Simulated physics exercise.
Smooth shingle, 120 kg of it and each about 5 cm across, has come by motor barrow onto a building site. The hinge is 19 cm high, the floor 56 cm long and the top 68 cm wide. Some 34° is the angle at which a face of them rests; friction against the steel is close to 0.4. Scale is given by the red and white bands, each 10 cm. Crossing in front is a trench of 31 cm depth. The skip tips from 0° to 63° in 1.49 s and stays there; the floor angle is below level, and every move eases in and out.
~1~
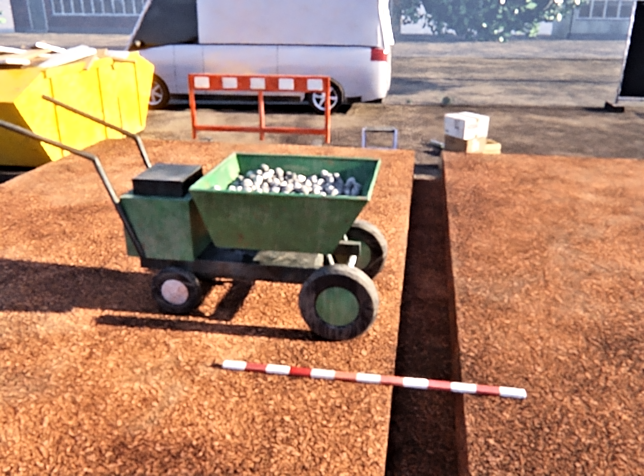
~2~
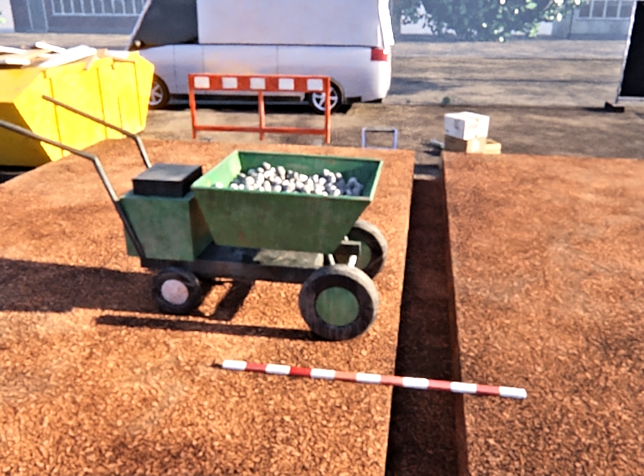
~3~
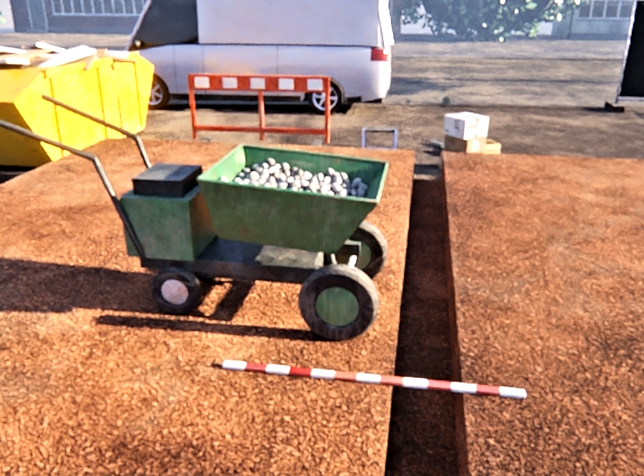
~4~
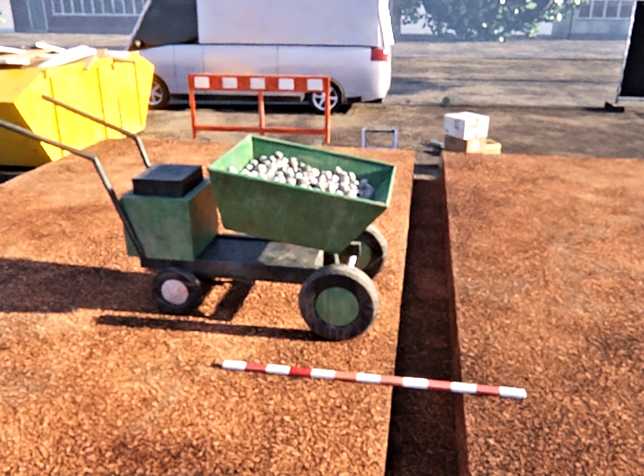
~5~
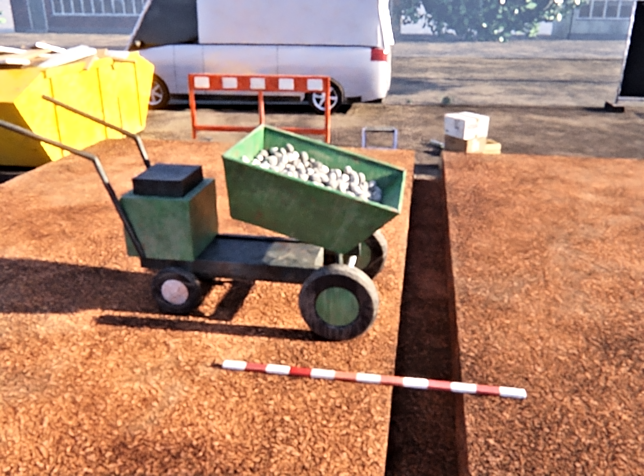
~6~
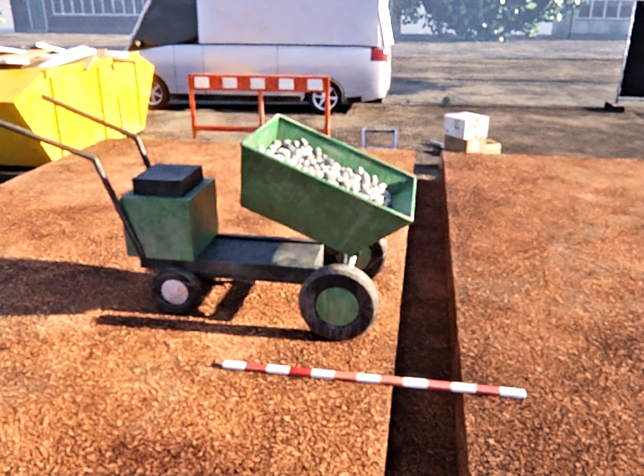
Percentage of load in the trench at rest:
22 %.
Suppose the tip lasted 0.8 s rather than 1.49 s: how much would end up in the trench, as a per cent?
15 per cent.
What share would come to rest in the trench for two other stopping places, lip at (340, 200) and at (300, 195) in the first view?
Result: Close to 45 then close to 70 per cent.
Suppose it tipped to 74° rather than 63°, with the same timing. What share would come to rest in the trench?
In that case some 25 per cent.
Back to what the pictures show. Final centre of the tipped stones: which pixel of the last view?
I'd put it close to (486, 313).
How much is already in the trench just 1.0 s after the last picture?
0 per cent or so by then.
Then, 0.5 s after the last picture the floor is at 53°, 100 % in the skip; the foremost stones are at (439, 237).
Then, 1.0 s after the last picture the floor is at 63°, 80 % in the skip, 1 % in the trench, 19 % past the trench; the foremost stones are at (530, 329).
Then, 1.3 s after the last picture the floor is at 63°, 56 % in the skip, 1 % in the trench, 42 % past the trench; the foremost stones are at (601, 328).
Then, 3.3 s after the last picture the floor is at 63°, 25 % in the skip, 22 % in the trench, 53 % past the trench; the foremost stones are past the picture's edge.
